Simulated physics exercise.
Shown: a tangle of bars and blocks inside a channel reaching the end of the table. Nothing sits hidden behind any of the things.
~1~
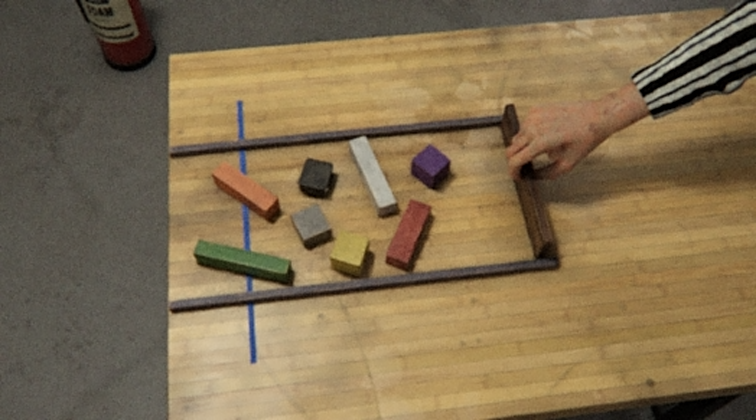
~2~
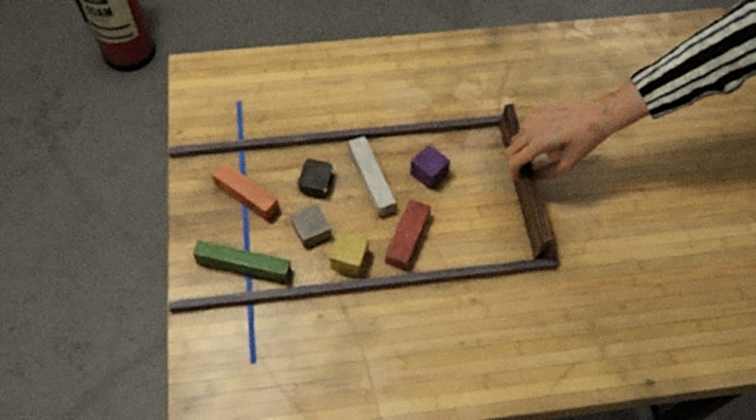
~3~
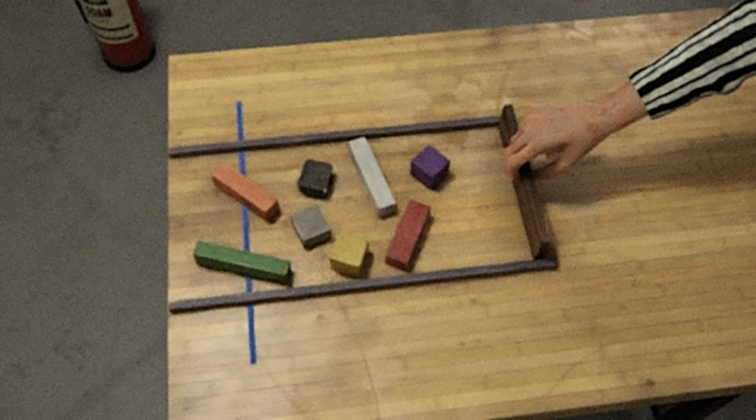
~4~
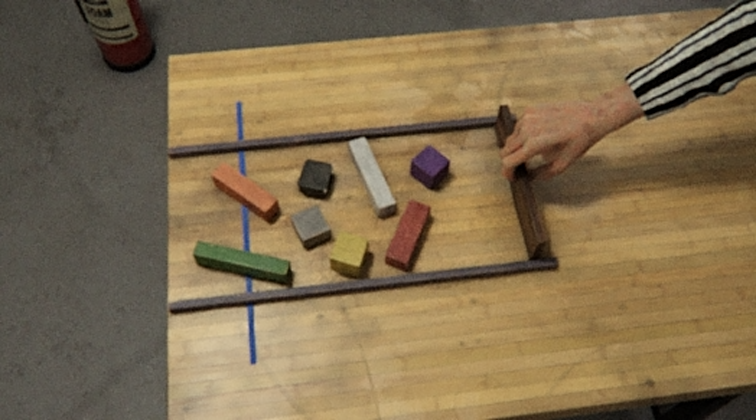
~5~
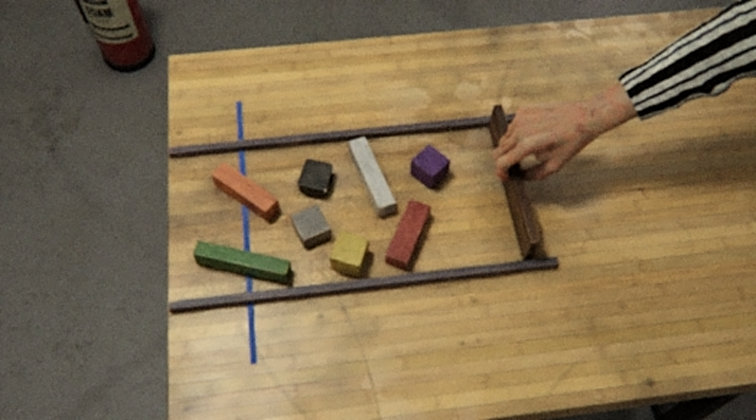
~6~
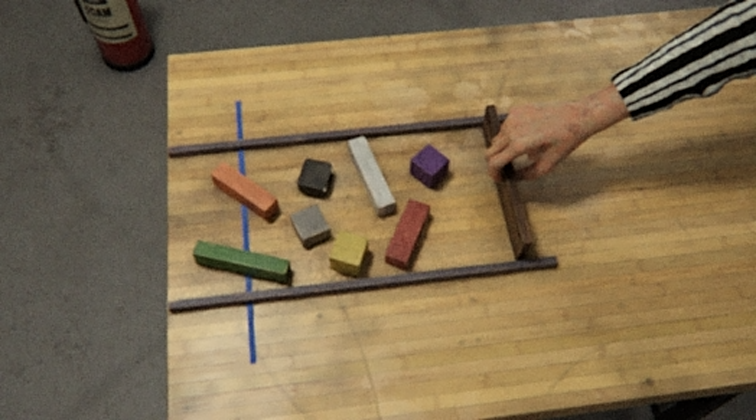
In this clip, a hand in a striped sleeve grips a dark board at the right end of a channel and slides it slightly left, while the colored bars and blocks scattered between the rails stay still.
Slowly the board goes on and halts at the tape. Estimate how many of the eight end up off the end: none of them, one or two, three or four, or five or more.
I expect only one or a pair of them will drop off.
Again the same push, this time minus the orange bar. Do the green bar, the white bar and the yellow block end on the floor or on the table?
As for the green bar, it is not retained; the white bar is retained; the yellow block is retained.
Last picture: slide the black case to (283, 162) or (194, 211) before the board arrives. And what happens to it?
Taking the places in order, the piece stays up and ends up below.
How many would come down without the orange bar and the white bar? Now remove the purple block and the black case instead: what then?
First 1, then 1.
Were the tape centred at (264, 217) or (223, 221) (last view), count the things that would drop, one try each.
It comes to 0, then 3.
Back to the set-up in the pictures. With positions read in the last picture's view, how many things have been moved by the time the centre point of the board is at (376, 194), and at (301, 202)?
Up to then 5, and up to the other point 8.
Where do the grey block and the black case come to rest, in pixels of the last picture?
About (194, 247), and the other about (181, 201).
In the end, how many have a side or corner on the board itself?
2 in contact.
Early on, none off yet; green bar at rest near (242, 261); orange bar at rest near (245, 191); grey block at rest near (310, 226).
A while later, none off yet; green bar at rest near (242, 261); orange bar at rest near (245, 191); grey block moving near (301, 230).
Further along, none off yet; green bar travelled a little near (188, 263); orange bar travelled about its own width near (197, 205); grey block travelled well along near (234, 241).
Finally, the number that fall off is one or two; lost, orange bar and green bar.
